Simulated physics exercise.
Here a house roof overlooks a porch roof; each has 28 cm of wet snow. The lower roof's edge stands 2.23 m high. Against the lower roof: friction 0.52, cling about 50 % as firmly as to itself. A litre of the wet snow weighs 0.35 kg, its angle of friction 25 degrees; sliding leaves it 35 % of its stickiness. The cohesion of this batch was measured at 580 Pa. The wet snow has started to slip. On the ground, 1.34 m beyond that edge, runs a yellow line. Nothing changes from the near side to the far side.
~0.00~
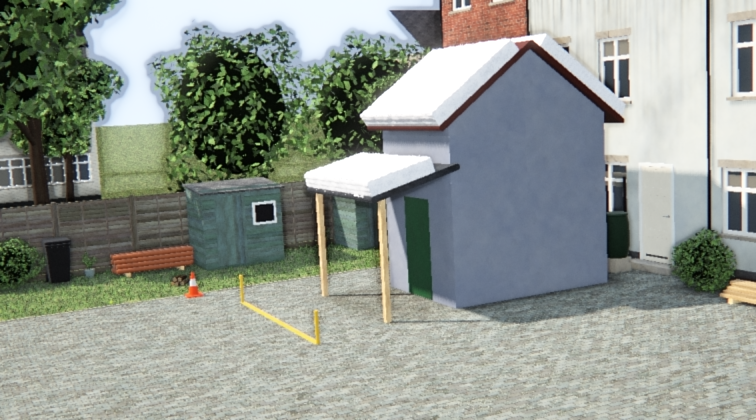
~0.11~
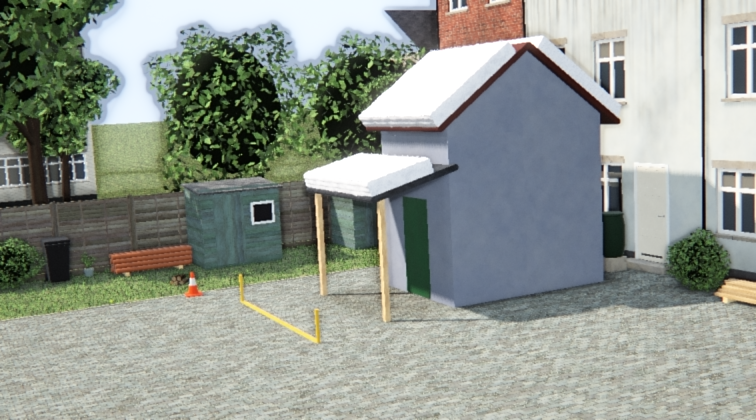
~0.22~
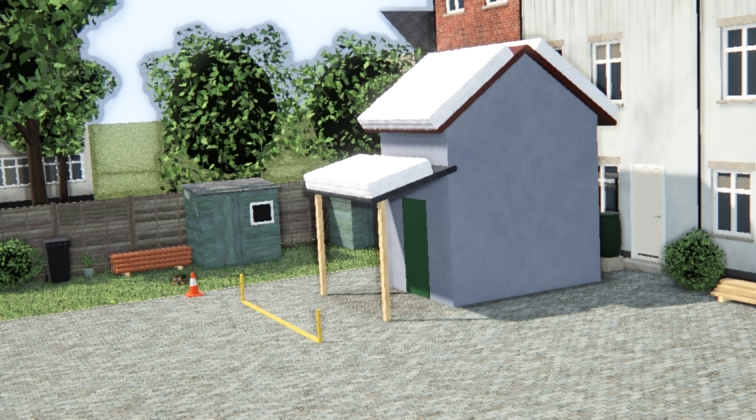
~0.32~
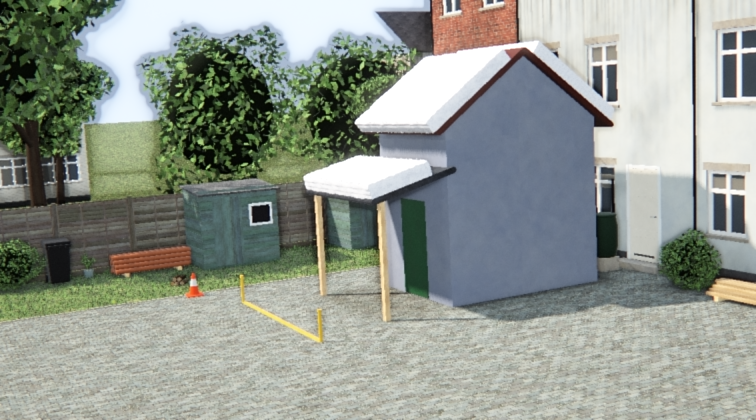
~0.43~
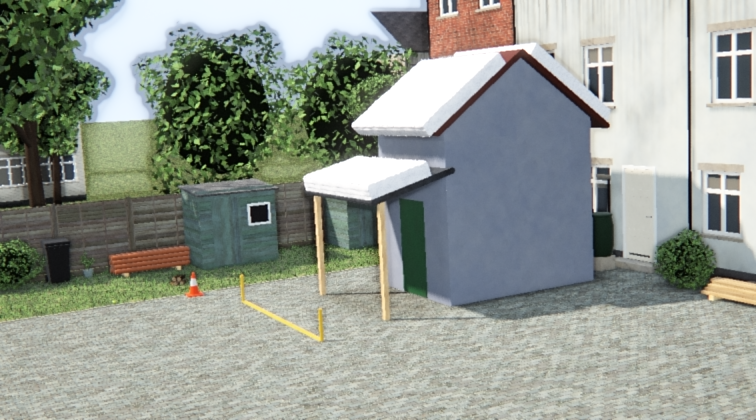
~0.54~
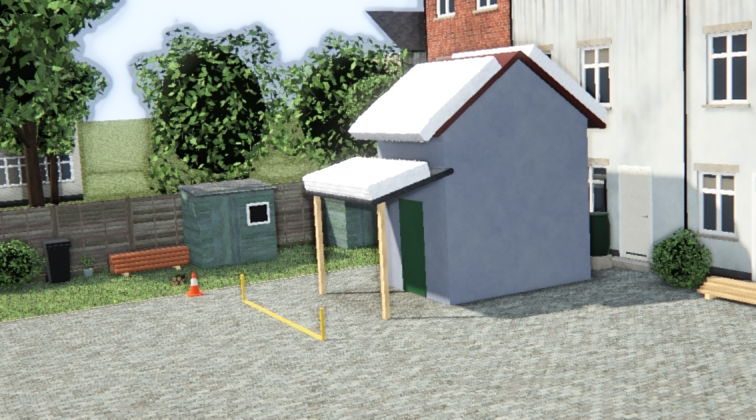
In a cobbled yard with a green shed and a traffic cone, thick white snow covers the roof of a small grey-blue building and its lower porch. The upper roof's snow barely shifts at first, then slides slowly down the left slope, baring a strip of dark red near the ridge.
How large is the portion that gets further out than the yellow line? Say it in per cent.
About 6 %.
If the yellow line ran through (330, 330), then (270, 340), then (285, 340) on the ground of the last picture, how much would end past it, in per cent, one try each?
In that order: 14 %, 0 %, 1 %.
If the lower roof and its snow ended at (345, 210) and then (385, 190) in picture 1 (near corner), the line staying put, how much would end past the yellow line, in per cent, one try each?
In that order: 0 %, 12 %.
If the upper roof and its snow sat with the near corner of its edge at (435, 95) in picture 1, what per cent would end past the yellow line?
In that case some 30 per cent.
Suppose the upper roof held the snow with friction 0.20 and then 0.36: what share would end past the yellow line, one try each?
In that order: 25 %, 16 %.
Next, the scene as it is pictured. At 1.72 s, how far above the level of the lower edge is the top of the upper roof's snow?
Roughly 1.3 m.
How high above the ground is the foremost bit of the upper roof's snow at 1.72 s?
Roughly 2.6 m.
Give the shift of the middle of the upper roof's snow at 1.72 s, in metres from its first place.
About 2.0 m.
By 1.08 s, none is below the lower edge and 0 % is past the line.
By 1.72 s, none is below the lower edge and 0 % is past the line.
By 2.36 s, 20 % is below the lower edge and 0 % is past the line.
By 3.00 s, 34 % is below the lower edge and 6 % is past the line.
By 4.40 s, at the end, 43 % is below the lower edge and 6 % is past the line.
